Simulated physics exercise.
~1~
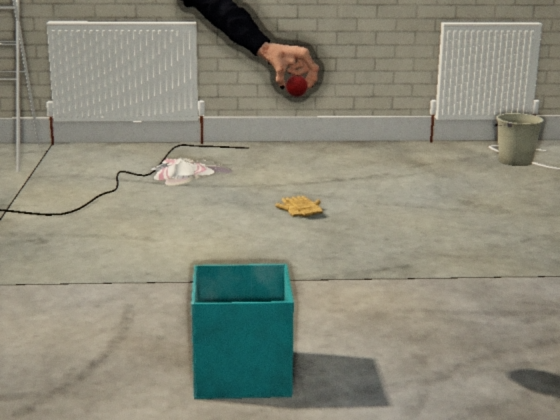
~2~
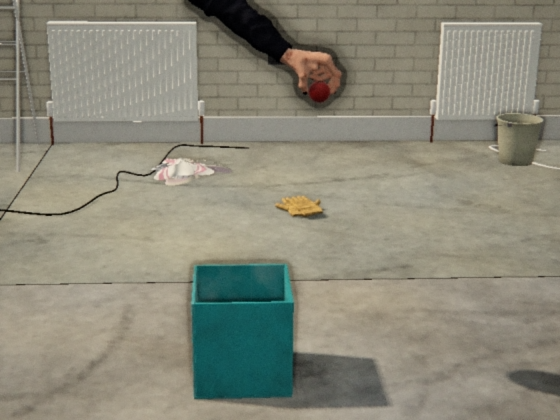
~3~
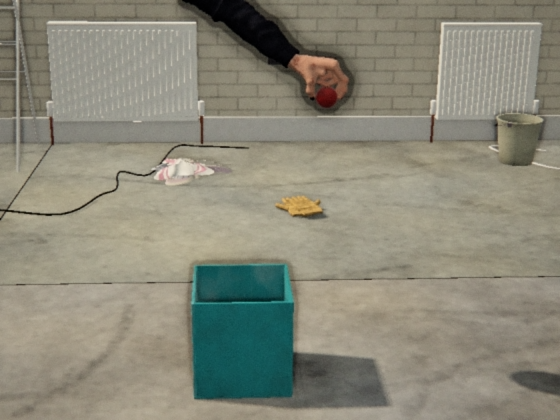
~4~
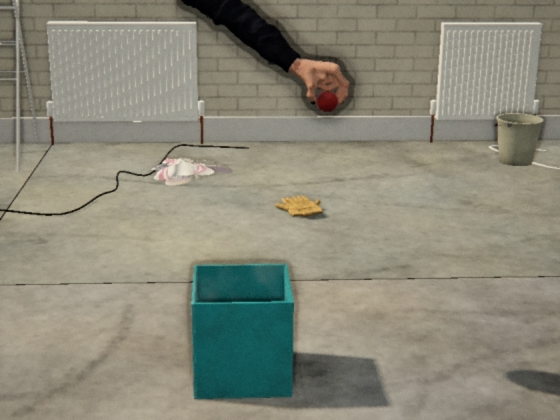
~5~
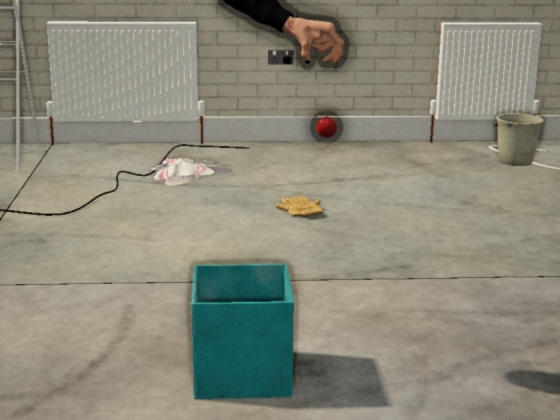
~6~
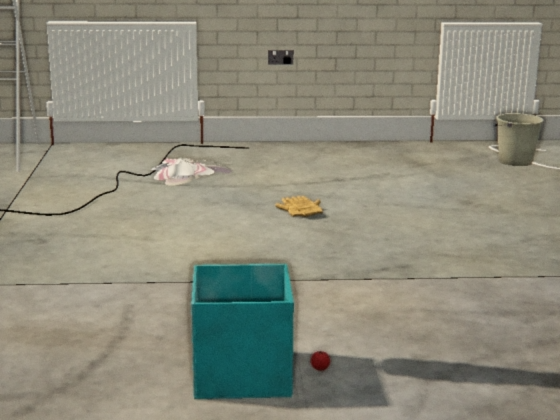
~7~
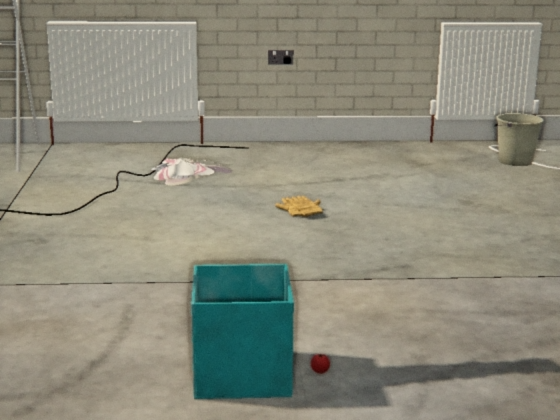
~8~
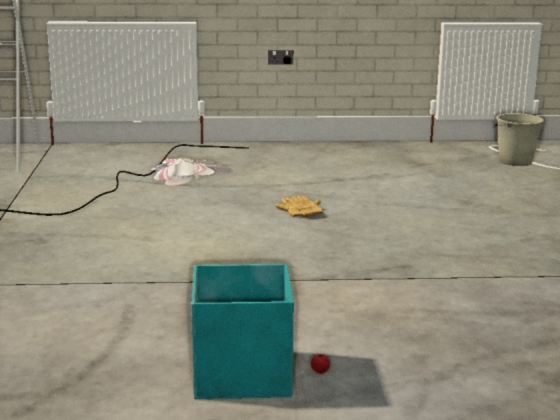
In a bare room with a concrete floor and a pale brick wall, seen from the front and slightly above, a teal, open-topped basket stands in the foreground. Two white radiators hang behind, with a dark cable and whitish cloth at left, a yellowish item mid-floor and a bucket at right. A dark-sleeved hand reaches in from the top holding a red tomato, shifts slightly right and lower, then pauses. The hand lets go and draws back as the tomato falls. It misses the basket and ends up at rest on the floor just to its right.
